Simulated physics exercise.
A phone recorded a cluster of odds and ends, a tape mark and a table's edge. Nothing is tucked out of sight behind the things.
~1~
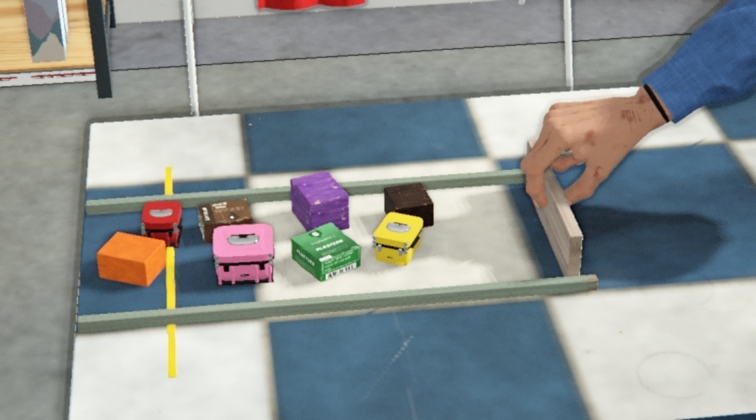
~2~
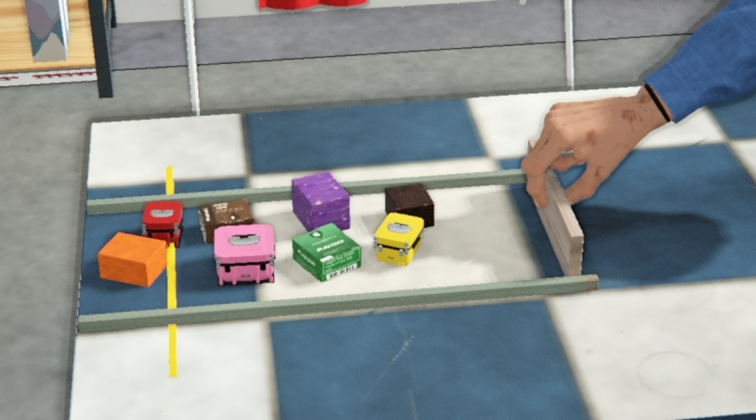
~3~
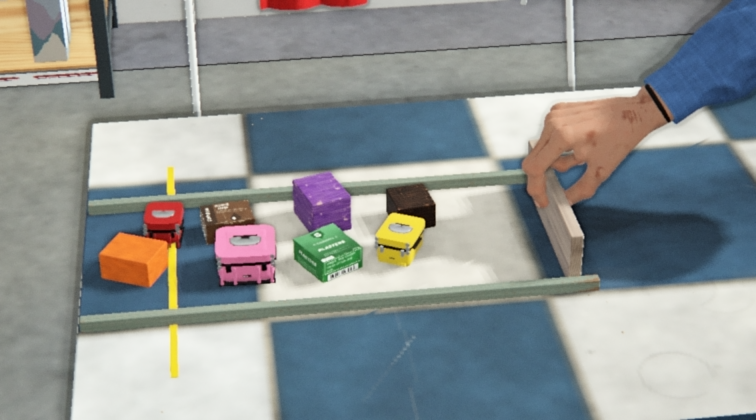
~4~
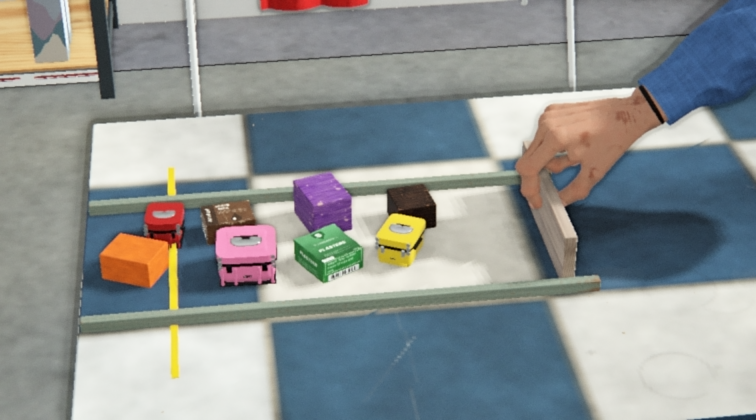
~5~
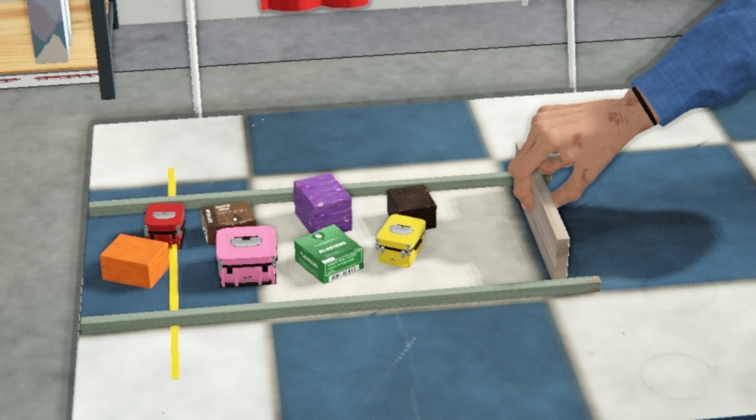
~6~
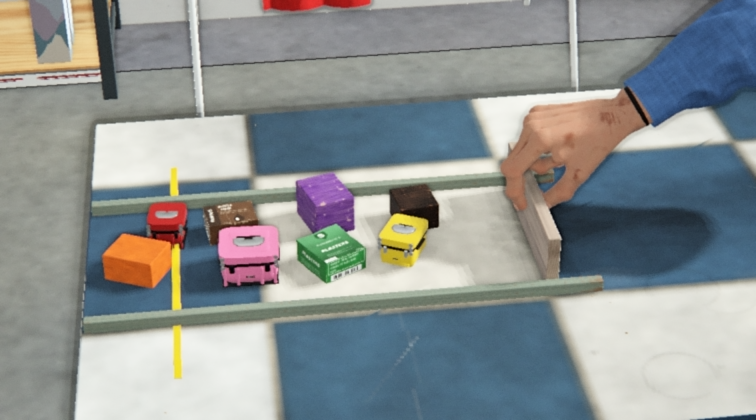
A hand slides a board slightly left between two rails toward several small colourful objects.
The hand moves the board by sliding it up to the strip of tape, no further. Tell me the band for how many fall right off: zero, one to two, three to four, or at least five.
I expect three or four drops over the end.
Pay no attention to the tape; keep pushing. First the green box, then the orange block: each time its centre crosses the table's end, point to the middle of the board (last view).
The middle is at (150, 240) when it's the green box, and at (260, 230) when it's the orange block.
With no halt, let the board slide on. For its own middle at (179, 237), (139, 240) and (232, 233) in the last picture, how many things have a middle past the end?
Result per place: 4; 6; 2.
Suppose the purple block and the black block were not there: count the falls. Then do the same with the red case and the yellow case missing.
The first try gives 2, the second gives 2.
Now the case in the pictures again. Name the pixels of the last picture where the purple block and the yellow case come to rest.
About (112, 219), and about (157, 264).
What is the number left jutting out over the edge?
0 overhanging.
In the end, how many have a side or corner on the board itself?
Looks like 2 of them, all told.
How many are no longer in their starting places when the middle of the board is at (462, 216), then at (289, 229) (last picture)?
I get 0 at the one place and 8 at the other.
A little later, none off yet; orange block at rest near (138, 260); red case at rest near (168, 227); brown box at rest near (231, 223).
Next, none off yet; orange block shifted a little near (121, 263); red case shifted about its own width near (143, 229); brown box shifted about its own width near (186, 225).
When it is over, the number that fall off is three or four; down, pink case, brown box, red case and orange block.
